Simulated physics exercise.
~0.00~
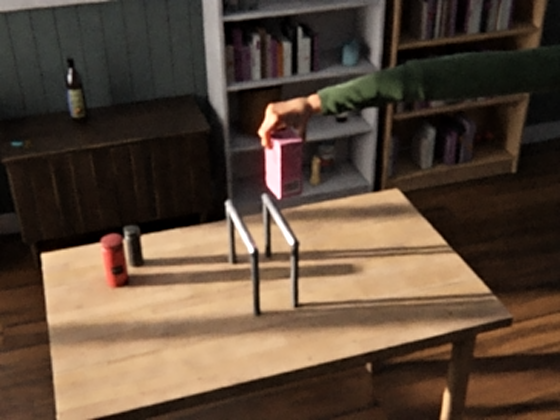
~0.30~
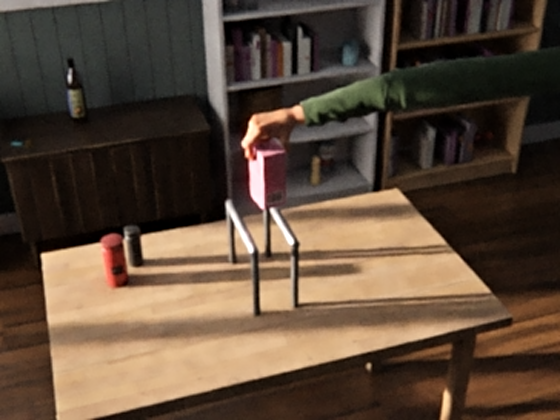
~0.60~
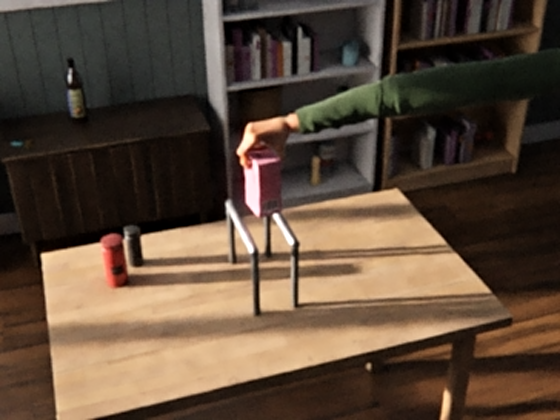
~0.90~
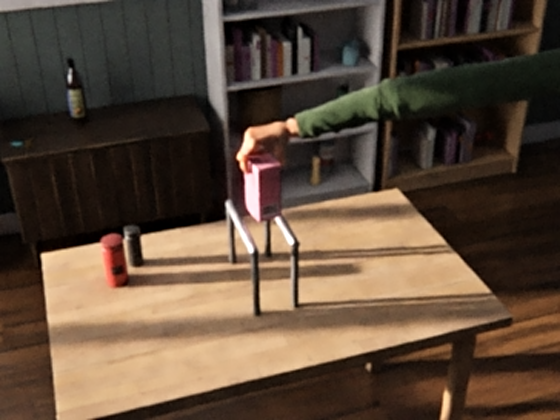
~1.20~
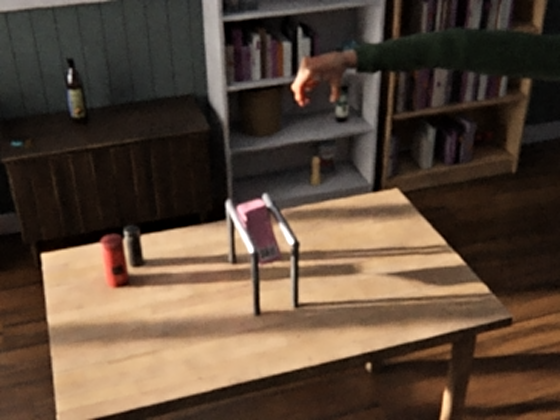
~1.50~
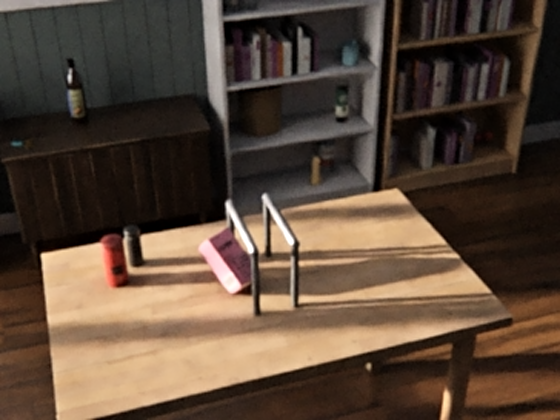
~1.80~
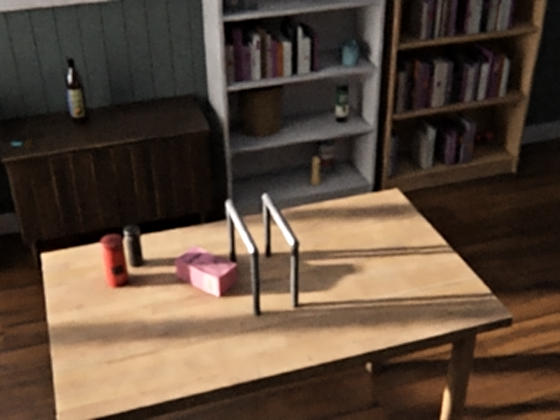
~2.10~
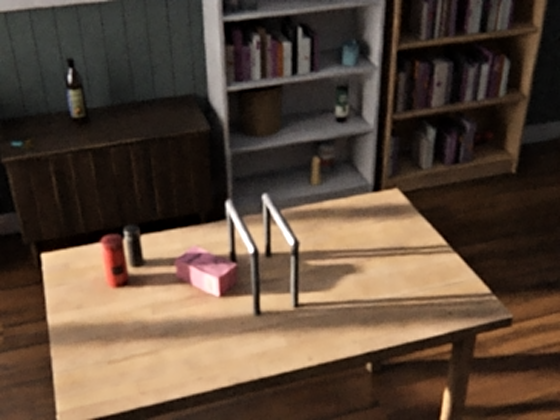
At the start, a hand in a green sleeve holds a pink carton upright above two dark metal supports set a little apart on a wooden table, with a red jar and a black shaker standing to the left. The hand moves the carton left and lowers it over the gap between the supports. It then lets go and draws back to the right as the carton drops into the gap, leaning. The carton tips further and slides out toward the left. It ends lying on its side on the tabletop, between the supports and the undisturbed jar and shaker.
